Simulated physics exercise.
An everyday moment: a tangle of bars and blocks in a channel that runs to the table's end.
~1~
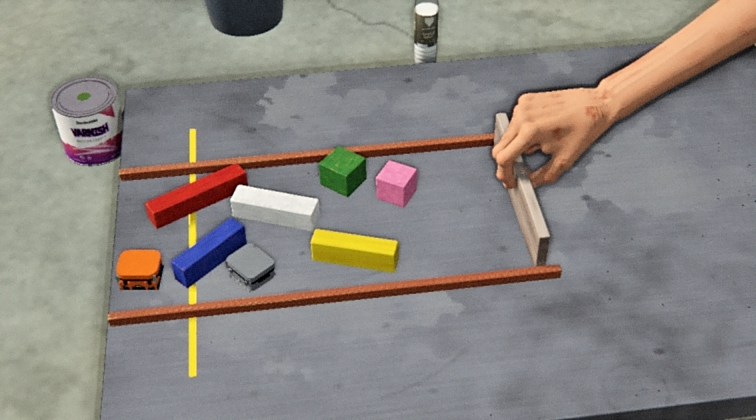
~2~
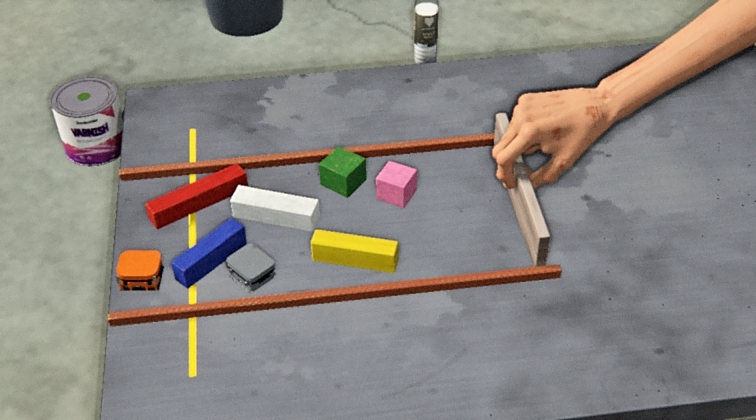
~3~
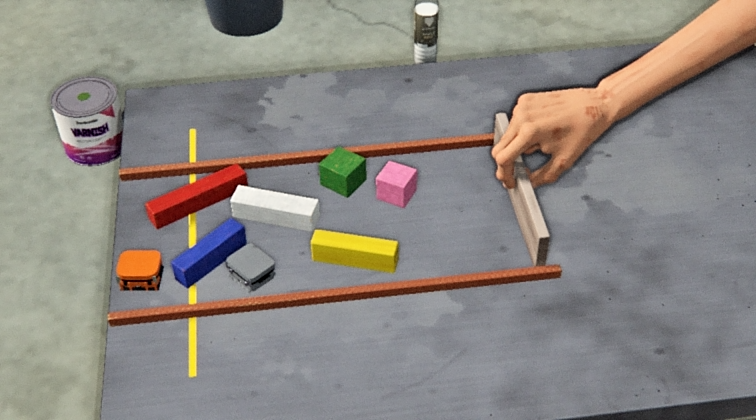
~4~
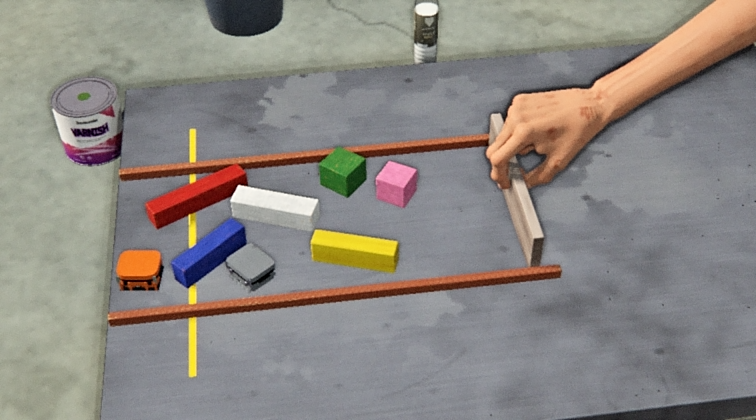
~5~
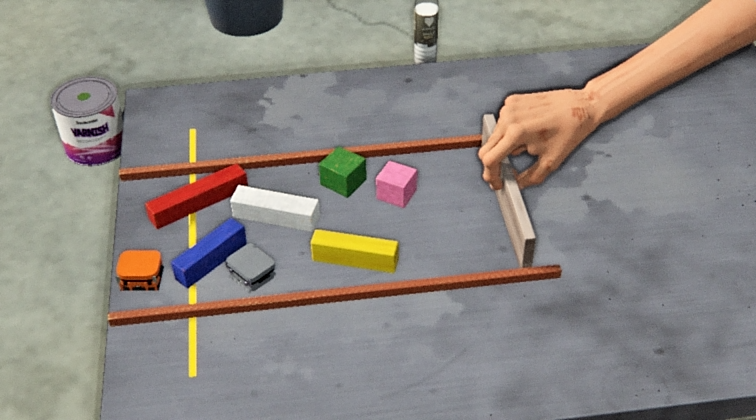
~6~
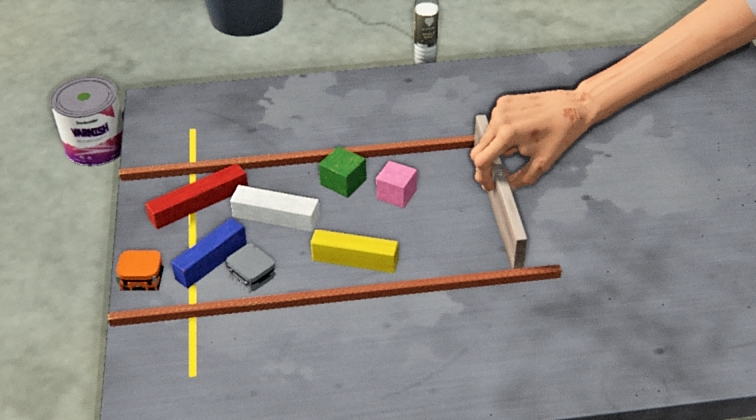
A hand reaching in from the right grips an upright wooden board at the right end of a channel between two reddish-brown rails on a grey tabletop, seen from above at an angle. Between the rails lie red, white, blue and yellow bars, green and pink blocks, and orange and grey cases, with yellow tape crossing at left. The hand holds nearly still, then slides the board slightly left, touching nothing else, while the objects and camera stay still.
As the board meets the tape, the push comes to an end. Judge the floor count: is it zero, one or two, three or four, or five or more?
The floor count is one or two.
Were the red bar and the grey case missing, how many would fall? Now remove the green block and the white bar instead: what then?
The first removal gives 0, the second gives 0.
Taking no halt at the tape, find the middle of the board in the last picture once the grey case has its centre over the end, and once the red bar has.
Points: About (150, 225) and about (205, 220).
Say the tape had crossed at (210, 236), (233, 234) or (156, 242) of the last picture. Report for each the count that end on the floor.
So, one try after another, the floor gets 1, then 0, then 4.
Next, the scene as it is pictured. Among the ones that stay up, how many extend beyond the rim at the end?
Tally: 2.
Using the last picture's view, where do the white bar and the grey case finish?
The first sits around (118, 217), while the other sits around (153, 288).
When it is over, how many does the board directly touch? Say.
It's 3.
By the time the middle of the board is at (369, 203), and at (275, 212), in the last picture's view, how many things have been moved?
I get 3 at the one place and 7 at the other.
Soon after, none off yet; orange case at rest near (141, 271); red bar at rest near (198, 196); blue bar at rest near (210, 253).
At rest, the number that fall off is one or two; fallen, red bar and orange case.
